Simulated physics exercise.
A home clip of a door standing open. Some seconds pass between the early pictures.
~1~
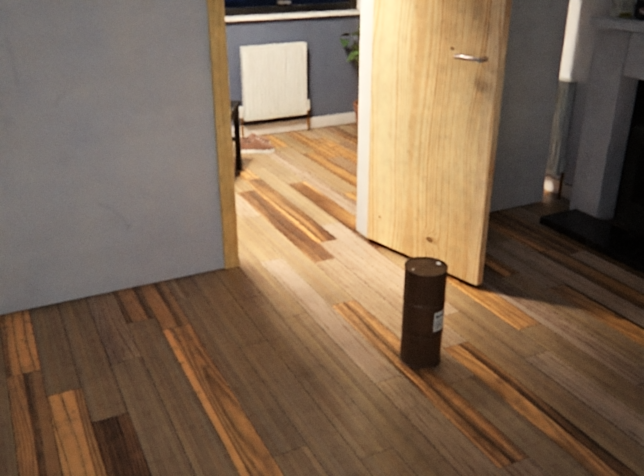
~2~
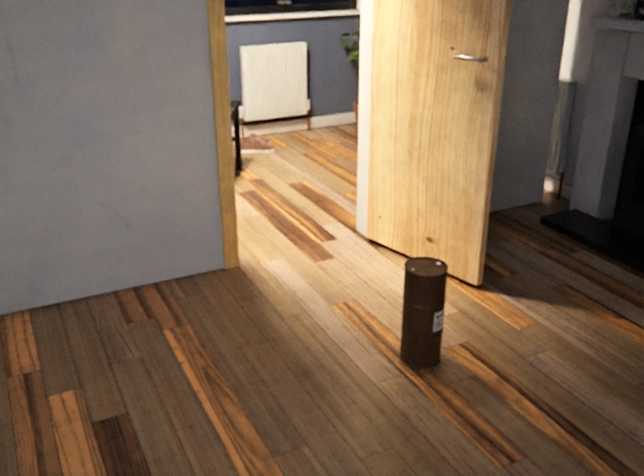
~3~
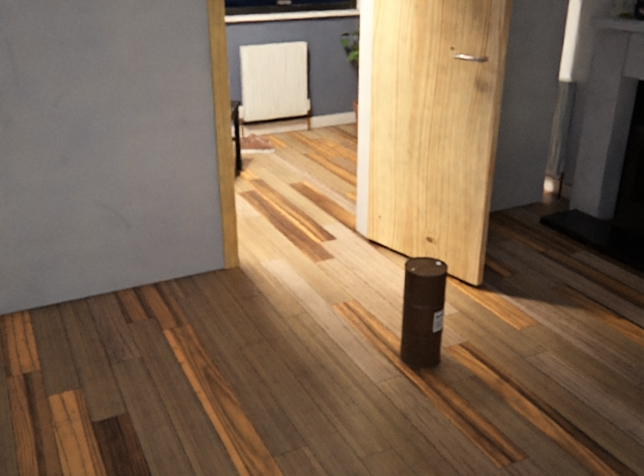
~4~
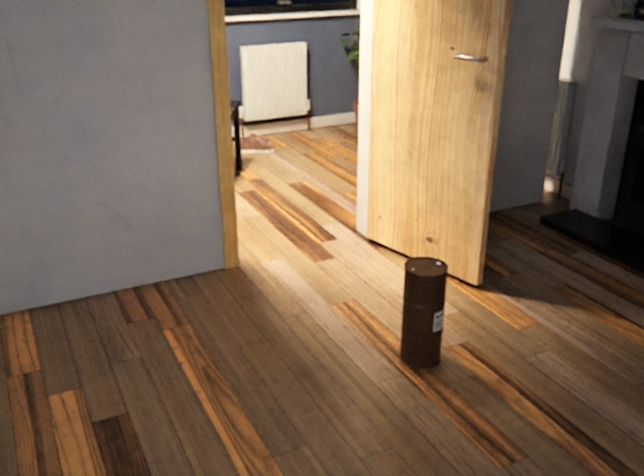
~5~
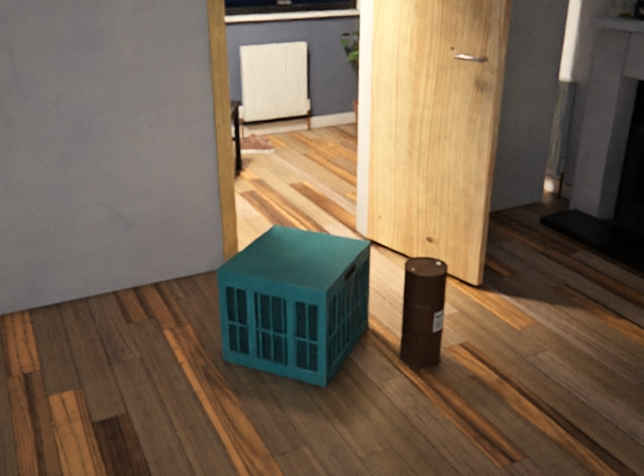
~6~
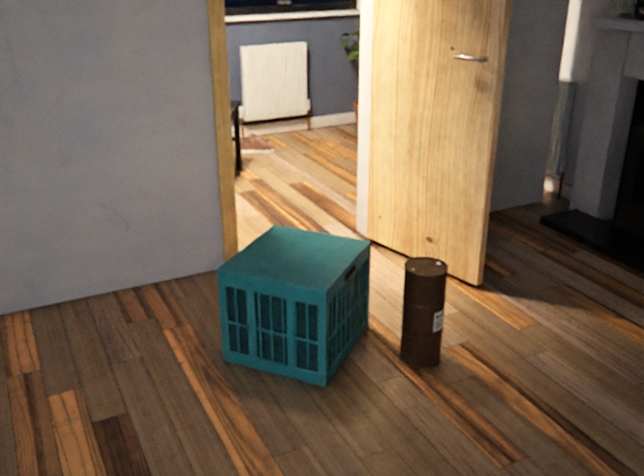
A turquoise crate suddenly appearing on a wooden floor beside a brown canister, in front of a still, wide-open door.
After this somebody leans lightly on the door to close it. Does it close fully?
Outcome: The door closes.
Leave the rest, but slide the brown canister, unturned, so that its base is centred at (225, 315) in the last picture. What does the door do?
Then it reaches the frame.
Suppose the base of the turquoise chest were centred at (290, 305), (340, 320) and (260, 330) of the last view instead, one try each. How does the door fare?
First try: It is blocked; second try: It jams; third try: It shuts.
Then, 0.50 s on from there, door at 83°.
Then, 0.80 s on from there, door at 59°.
Then, 1.10 s on from there, door at 34°.
Then, 1.40 s on from there, door at 8°.
In the end, door at 0°; both unmoved. At the end, from the last picture's camera, turquoise chest near (298, 300).
